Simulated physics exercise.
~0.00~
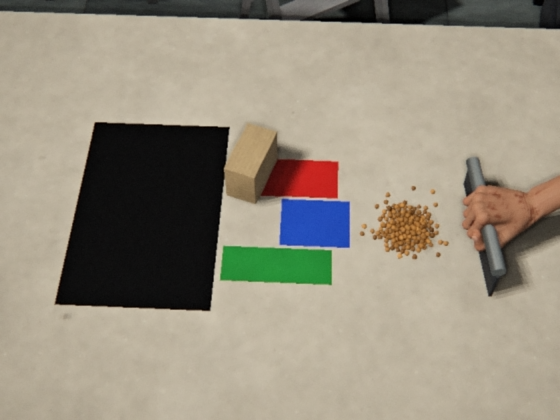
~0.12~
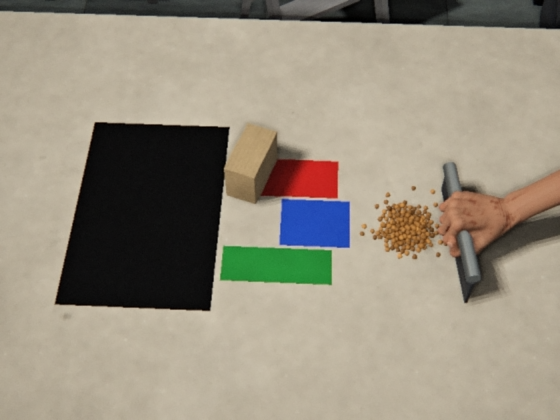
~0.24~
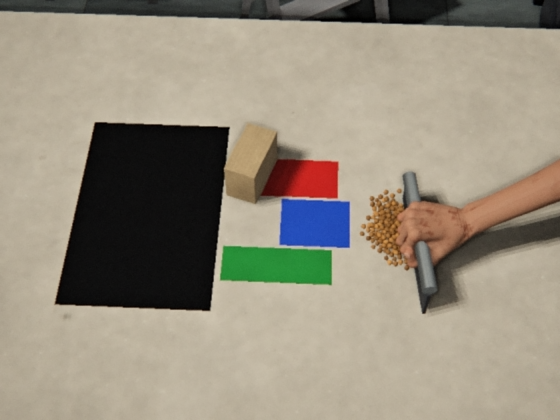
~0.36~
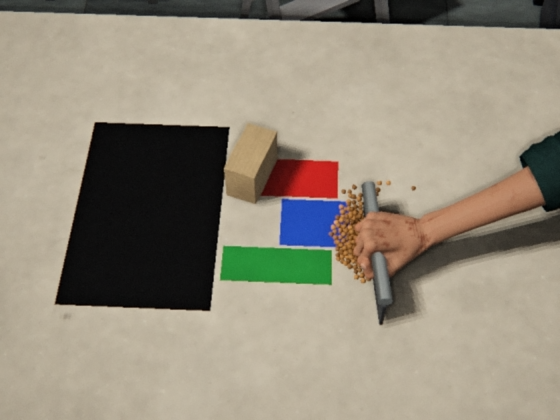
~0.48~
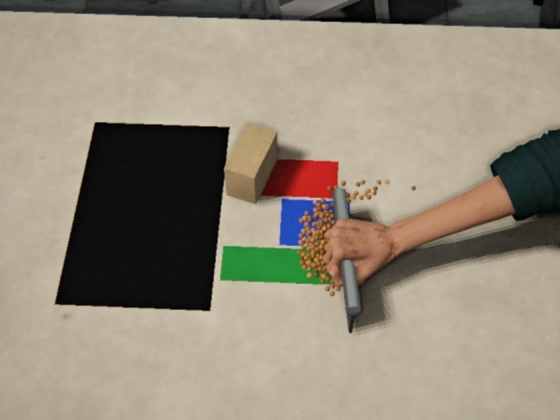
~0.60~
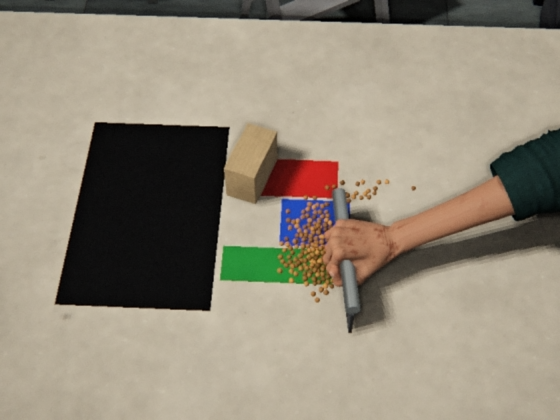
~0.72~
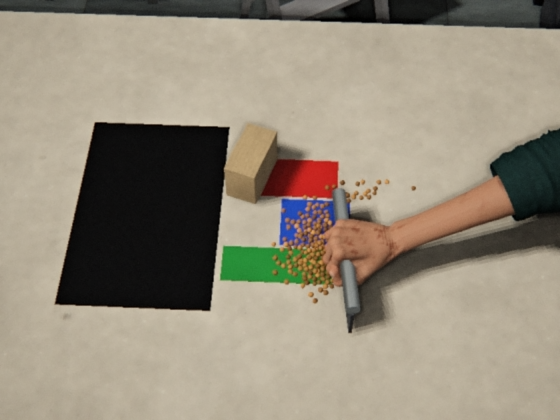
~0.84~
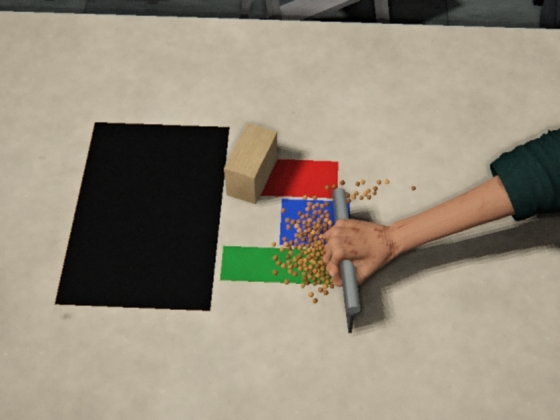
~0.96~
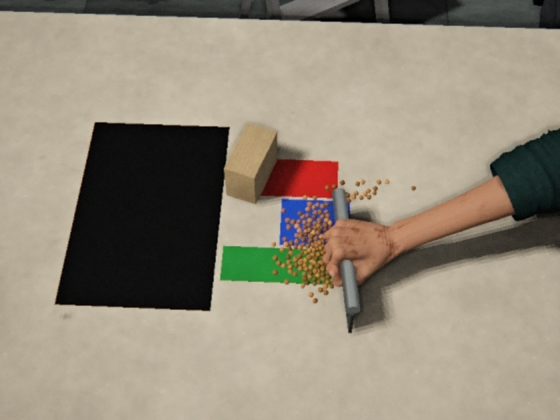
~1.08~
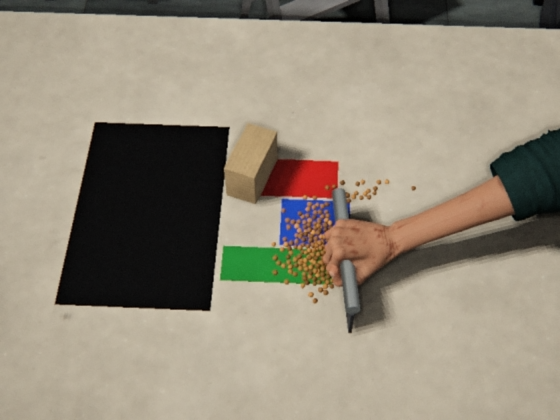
On a pale, mottled tabletop seen from above, a black mat lies at left, with smaller red, blue and green mats beside it. A wooden block sits at the red mat's left end, and a loose pile of small tan balls rests farther right. A hand holding a slanted gray scraper moves left, reaches the pile and pushes it toward the mats. The balls bunch against the blade and spread over the blue and green mats, while some trail behind near its upper end. The scraper halts, the balls scatter slightly farther, and everything stays still, the black mat bare.
